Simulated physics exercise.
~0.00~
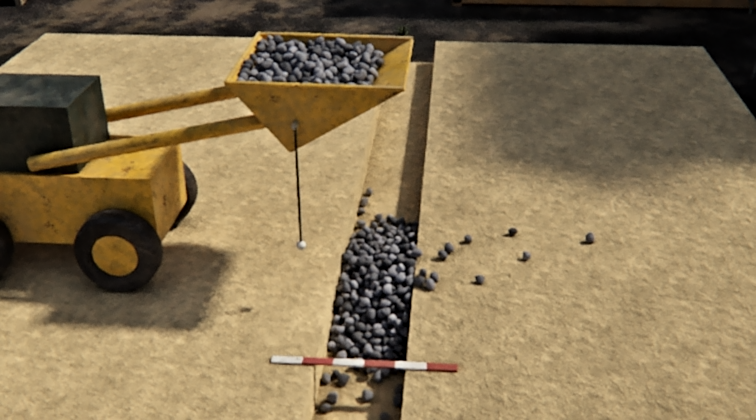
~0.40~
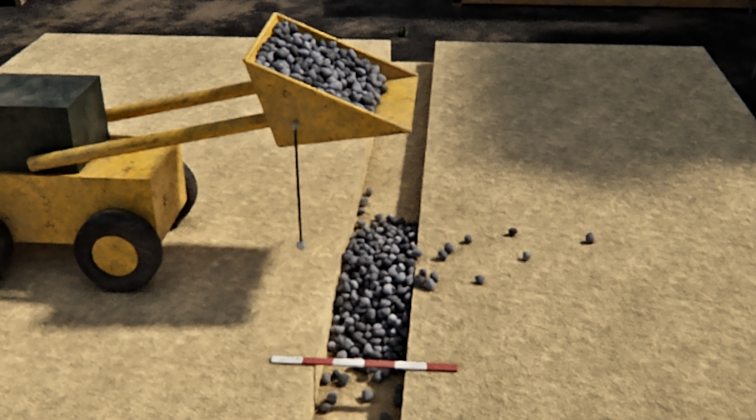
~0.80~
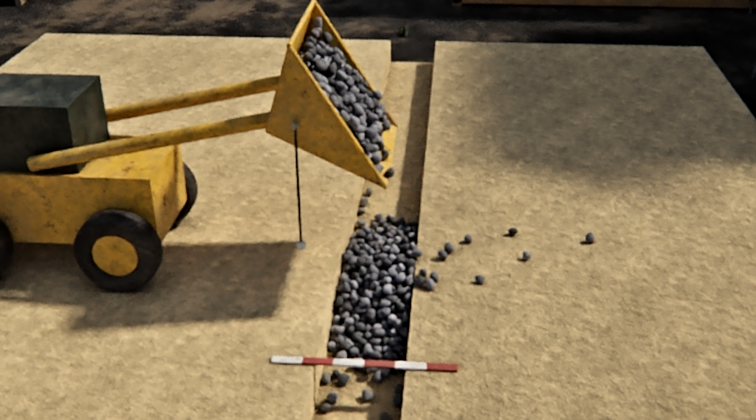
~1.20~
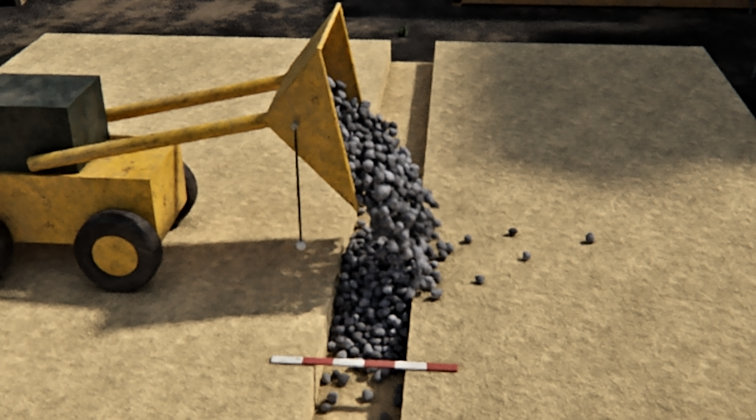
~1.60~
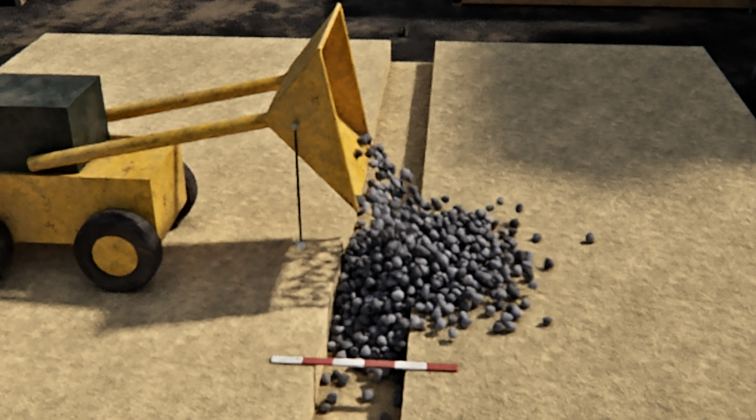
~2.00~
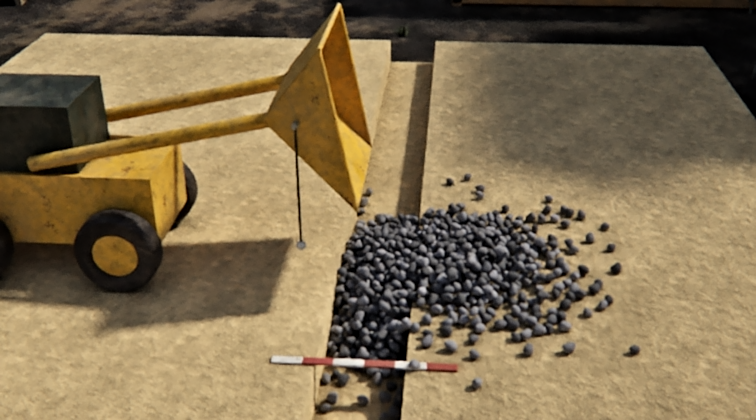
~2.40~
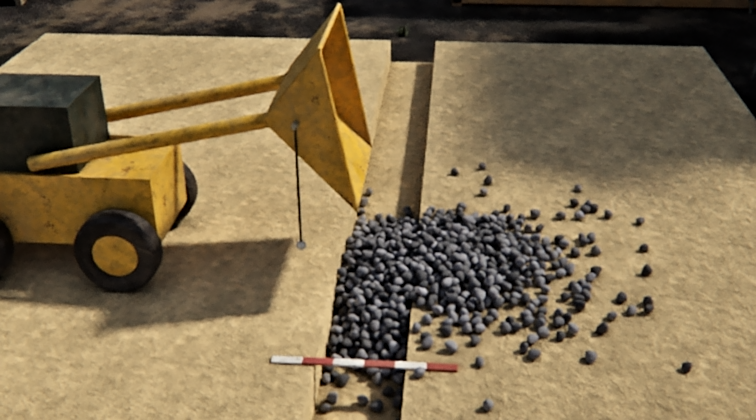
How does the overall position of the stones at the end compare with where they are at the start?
At the start the stones are split between the raised bucket and the trench, with a few strays to the right. By the end they lie lower and farther right overall, in a heap that covers part of the trench and spreads over the ground to its right.
